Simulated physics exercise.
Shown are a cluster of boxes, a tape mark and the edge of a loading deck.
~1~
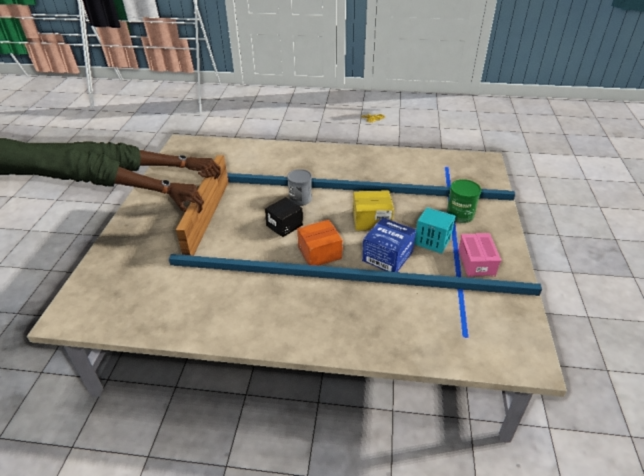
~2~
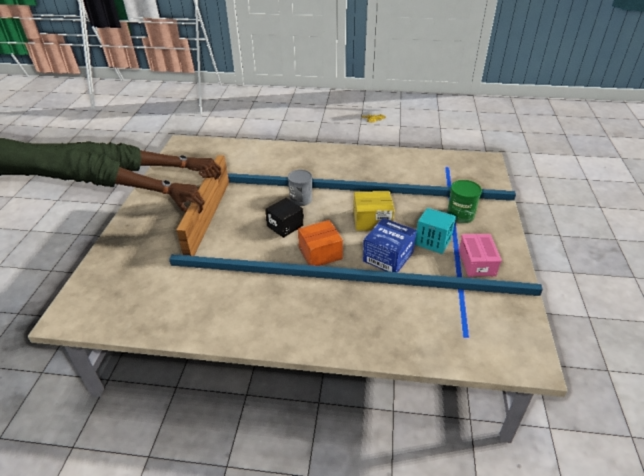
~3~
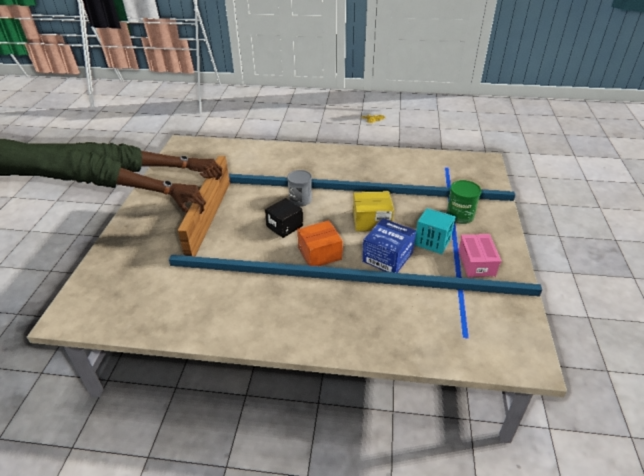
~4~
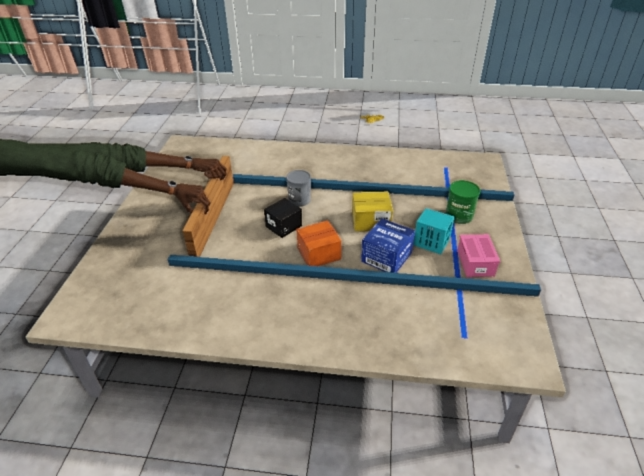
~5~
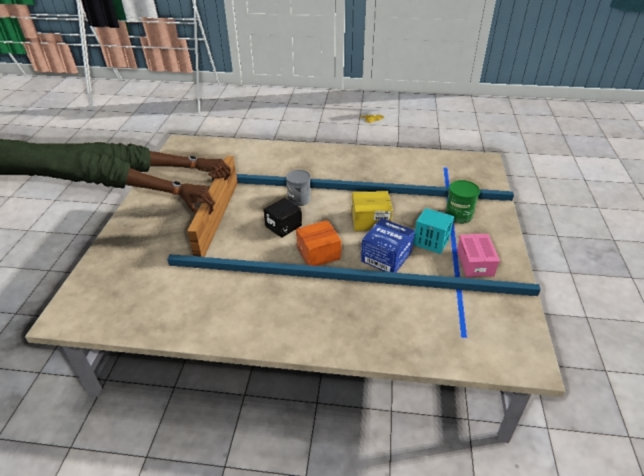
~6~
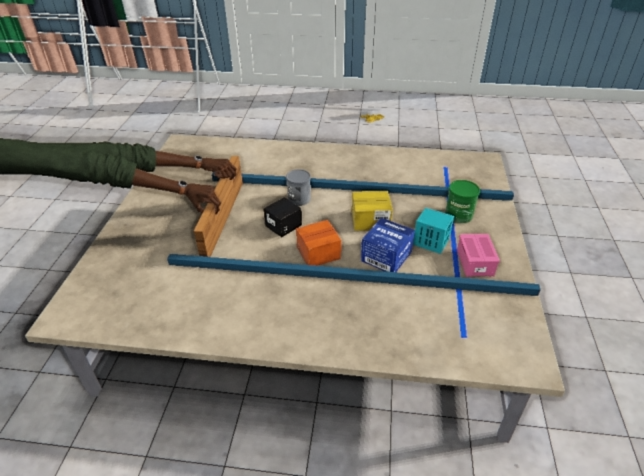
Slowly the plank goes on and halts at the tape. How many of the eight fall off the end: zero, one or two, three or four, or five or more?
The ones that plunge will number one or two.
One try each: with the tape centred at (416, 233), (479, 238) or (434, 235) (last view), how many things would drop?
Try 1: 0; try 2: 3; try 3: 0.
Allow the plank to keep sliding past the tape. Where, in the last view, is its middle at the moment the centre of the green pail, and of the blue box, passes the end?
Approx. (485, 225) for the first, approx. (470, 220) for the second.
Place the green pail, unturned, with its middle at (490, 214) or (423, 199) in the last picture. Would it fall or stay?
Well, in both cases in turn, the green pail does not stay and then stays where it is.
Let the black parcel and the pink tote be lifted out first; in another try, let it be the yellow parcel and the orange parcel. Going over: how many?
In order, the numbers are 0 and 0.
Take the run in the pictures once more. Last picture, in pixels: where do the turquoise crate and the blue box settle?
Turquoise crate at (511, 233), blue box at (516, 260).
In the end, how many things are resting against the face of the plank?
That would be 3 of them.
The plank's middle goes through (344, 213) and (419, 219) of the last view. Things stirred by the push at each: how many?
5 and 8.
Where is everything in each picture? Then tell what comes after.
In the first picture, pink tote (478, 255); green pail (463, 202); turquoise crate (434, 230); plank (205, 204); tape (454, 236).
In the second picture, green pail (464, 202); plank (206, 204).
In the third picture, turquoise crate (434, 231); black parcel (284, 218).
In the fourth picture, pink tote (477, 256); yellow parcel (372, 211).
In the fifth picture, green pail (462, 202); orange parcel (318, 244).
In the sixth picture, pink tote (477, 255); green pail (462, 202); turquoise crate (433, 231); plank (221, 205); tape (453, 236).
Early on, none off yet; pink tote at rest near (477, 255); green pail at rest near (462, 202); turquoise crate at rest near (433, 231).
A while later, none off yet; pink tote moving near (480, 257); green pail at rest near (462, 202); turquoise crate travelled about its own width near (452, 230).
Finally, the number that fall off is one or two; lost, pink tote.
